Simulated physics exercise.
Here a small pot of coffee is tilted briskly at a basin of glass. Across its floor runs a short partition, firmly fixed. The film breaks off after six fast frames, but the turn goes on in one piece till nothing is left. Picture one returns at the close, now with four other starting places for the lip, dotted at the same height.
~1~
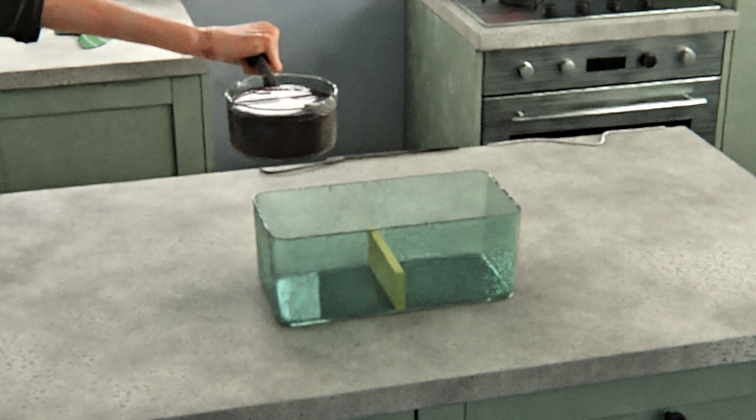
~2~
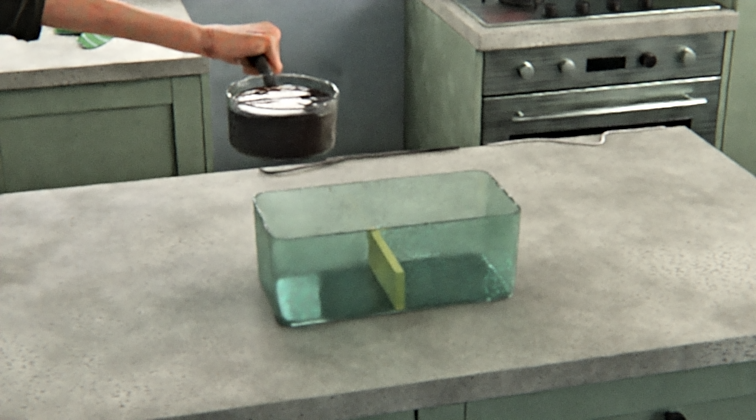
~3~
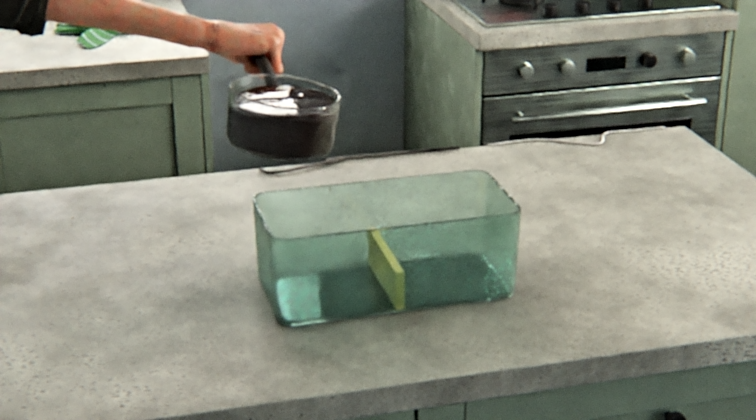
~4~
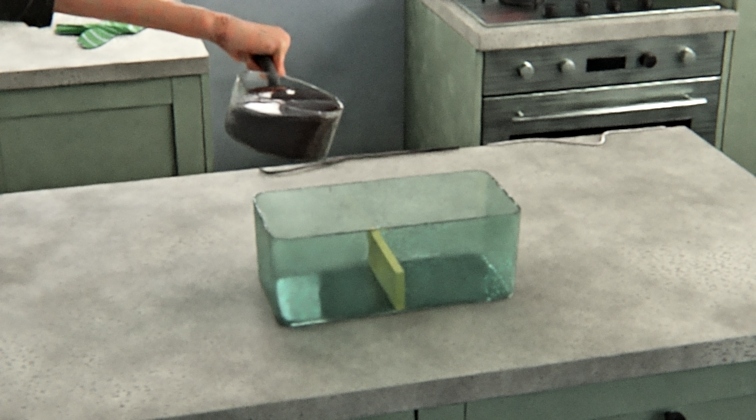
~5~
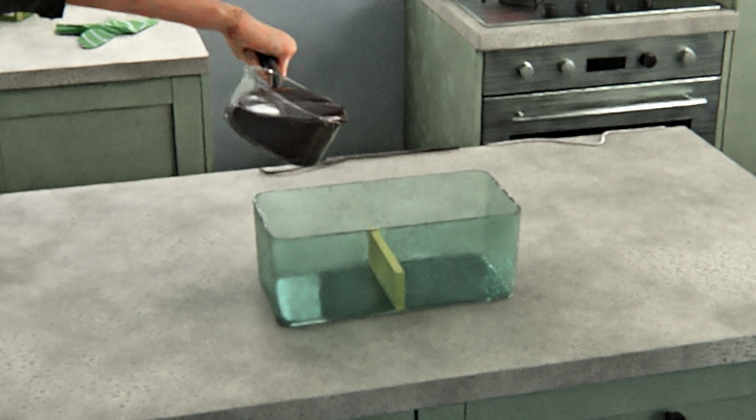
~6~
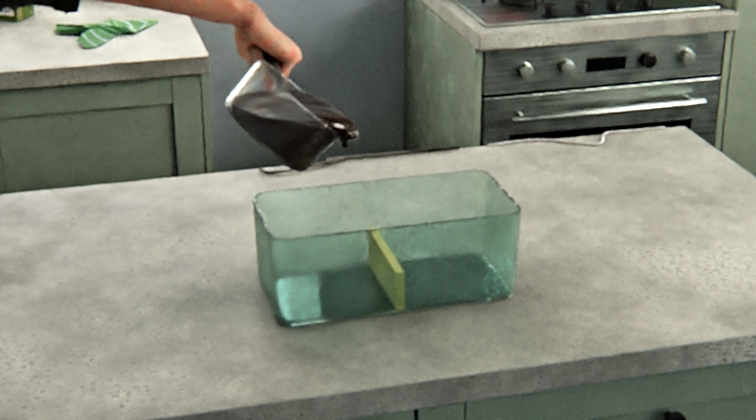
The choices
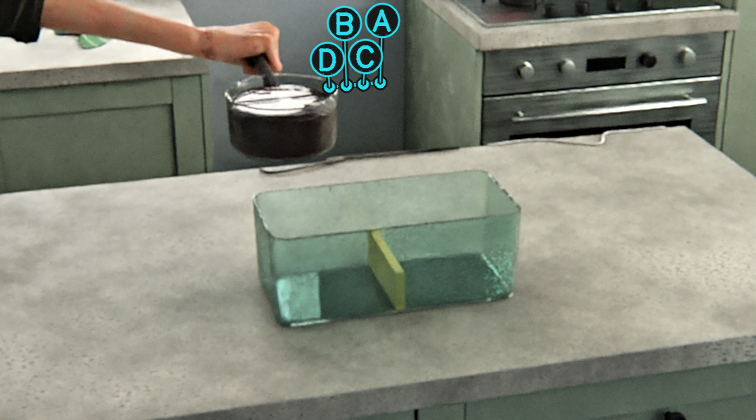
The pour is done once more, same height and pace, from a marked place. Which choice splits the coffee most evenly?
Best: B.
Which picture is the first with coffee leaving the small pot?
In picture 5.
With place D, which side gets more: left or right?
The left side.
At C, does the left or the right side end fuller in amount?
The right side.
On the marked copy, A at (380, 82); B at (346, 85); C at (363, 84); D at (329, 87).
With A, about 8 % ends left of the wall and 91 % right of it.
With B, about 47 % ends left of the wall and 52 % right of it.
With C, about 24 % ends left of the wall and 75 % right of it.
With D, about 74 % ends left of the wall and 24 % right of it.
